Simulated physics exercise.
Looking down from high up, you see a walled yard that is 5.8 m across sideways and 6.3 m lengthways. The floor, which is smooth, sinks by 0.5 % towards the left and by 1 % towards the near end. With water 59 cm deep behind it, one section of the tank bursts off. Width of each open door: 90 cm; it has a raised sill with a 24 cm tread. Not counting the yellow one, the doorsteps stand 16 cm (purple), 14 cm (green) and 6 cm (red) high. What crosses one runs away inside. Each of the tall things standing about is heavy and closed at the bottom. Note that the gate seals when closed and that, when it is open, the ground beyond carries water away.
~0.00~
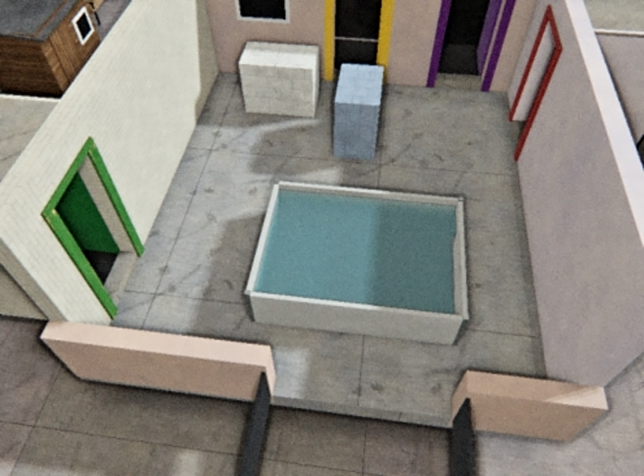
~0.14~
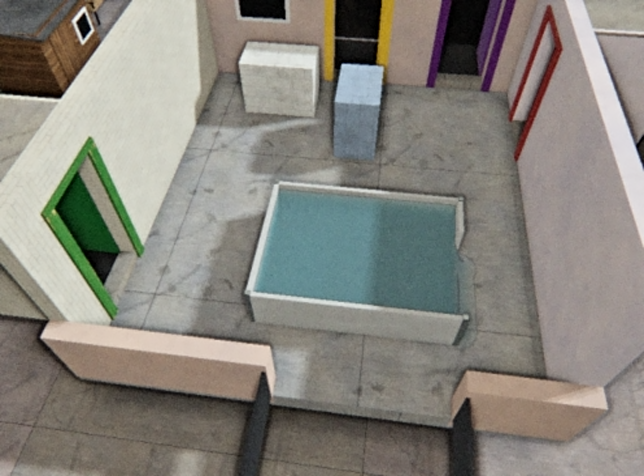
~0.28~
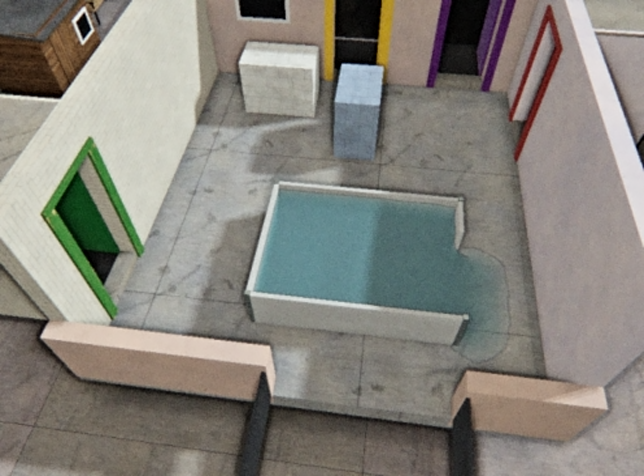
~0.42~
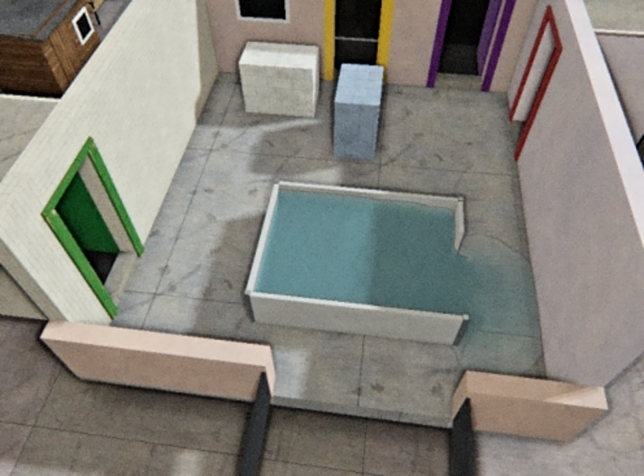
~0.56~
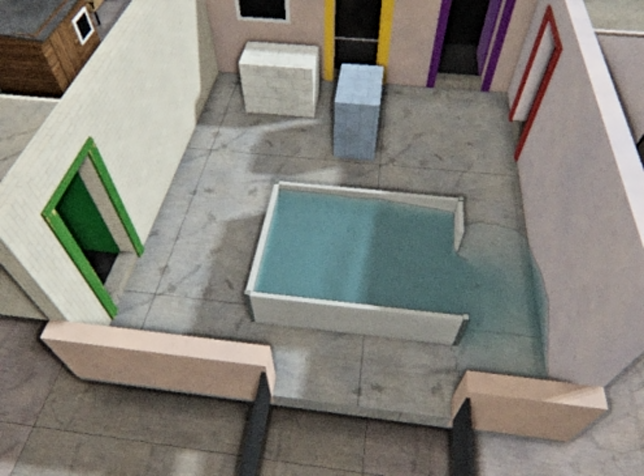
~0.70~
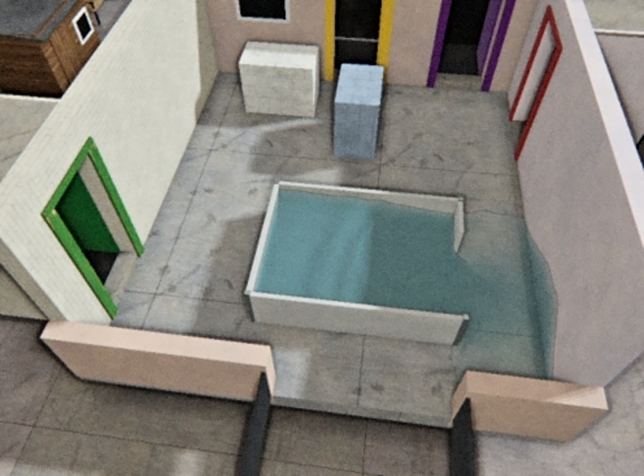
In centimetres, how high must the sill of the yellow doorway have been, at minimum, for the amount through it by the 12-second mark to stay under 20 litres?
It must have been at least 7 cm high.
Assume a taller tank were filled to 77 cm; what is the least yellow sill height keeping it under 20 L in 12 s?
Roughly 10.5 centimetres.
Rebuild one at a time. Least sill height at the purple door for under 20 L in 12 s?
Roughly 12.0 cm at the purple door.
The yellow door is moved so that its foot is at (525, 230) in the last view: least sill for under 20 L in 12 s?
Minimum: About 12.0 cm.
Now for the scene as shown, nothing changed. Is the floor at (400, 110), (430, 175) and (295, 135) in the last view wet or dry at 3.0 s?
In order: Soaked, soaked, untouched.
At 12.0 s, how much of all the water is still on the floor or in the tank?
Roughly 84 percent of the water remains.
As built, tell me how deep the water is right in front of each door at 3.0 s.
Depths in cm - purple: 16, green: 0, yellow: 0, red: 5.
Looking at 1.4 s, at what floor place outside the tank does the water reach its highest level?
Around pixel (550, 411).
After 1.4 s water covers 15 % of the floor, deepest (61 cm) near (550, 411); it has not reached the yellow door.
After 3.0 s water covers 50 % of the floor, deepest (38 cm) near (534, 409); it has not reached the yellow door.
After 12.0 s water covers 95 % of the floor, deepest (14 cm) near (204, 367); 7 cm at the yellow door, 6 litres in over its 9 cm sill.
At the yellow door as built, the water arrived by 3.4 s and peaked near 12 cm at 3.8 s.
Run again over the same 12 s with other heights there, 29 litres in over 6 cm, 10 litres over 8 cm. The limit of 20 litres is kept from about 7 cm up.
